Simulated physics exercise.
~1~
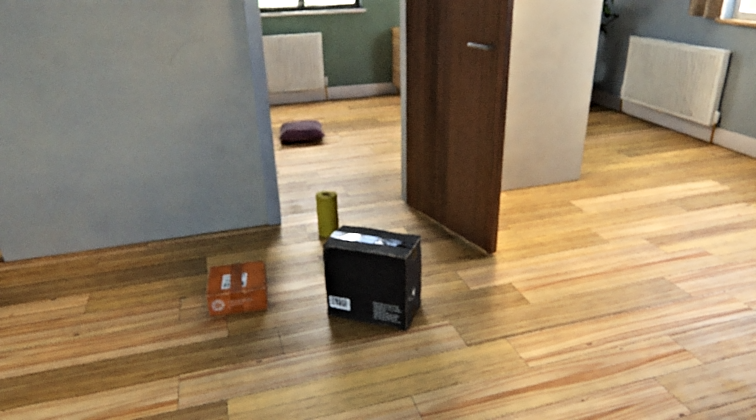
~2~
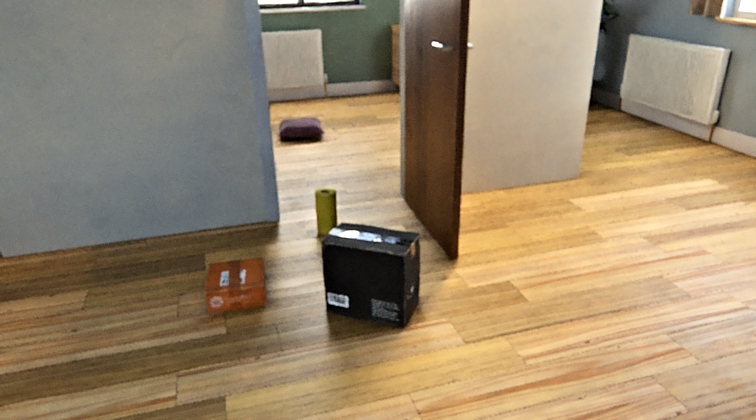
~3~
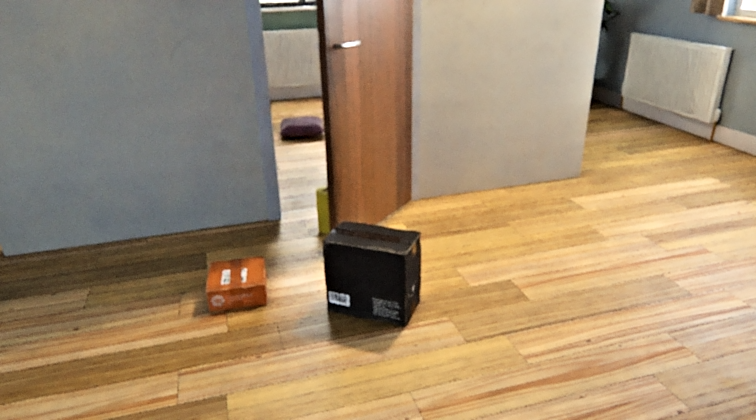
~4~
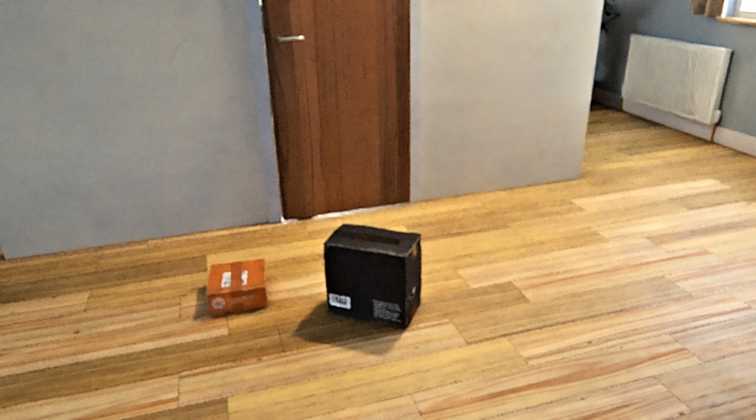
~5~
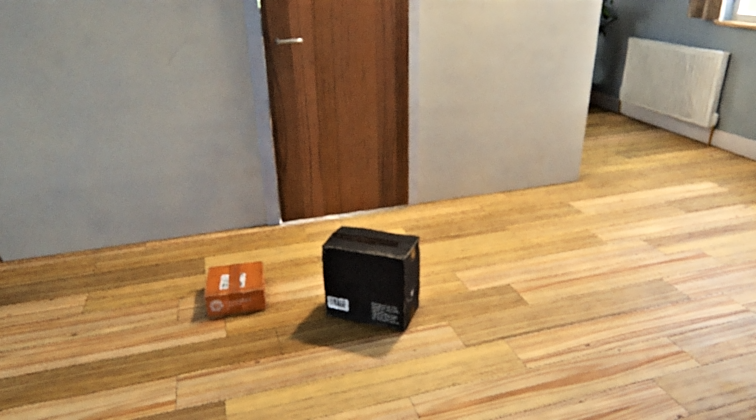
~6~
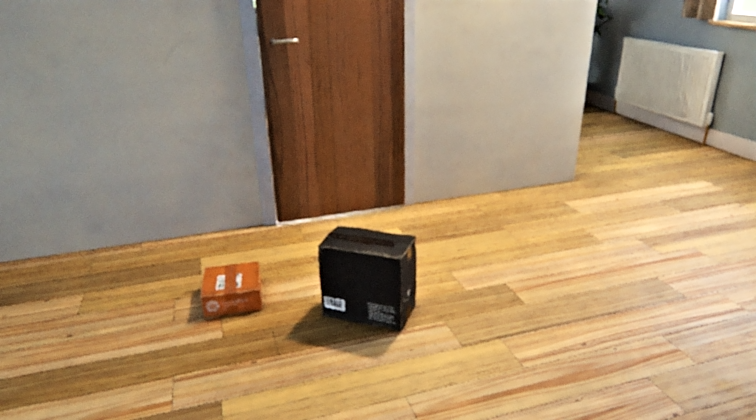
A brown door swings shut past a yellow roll, leaving the black and orange boxes in place.
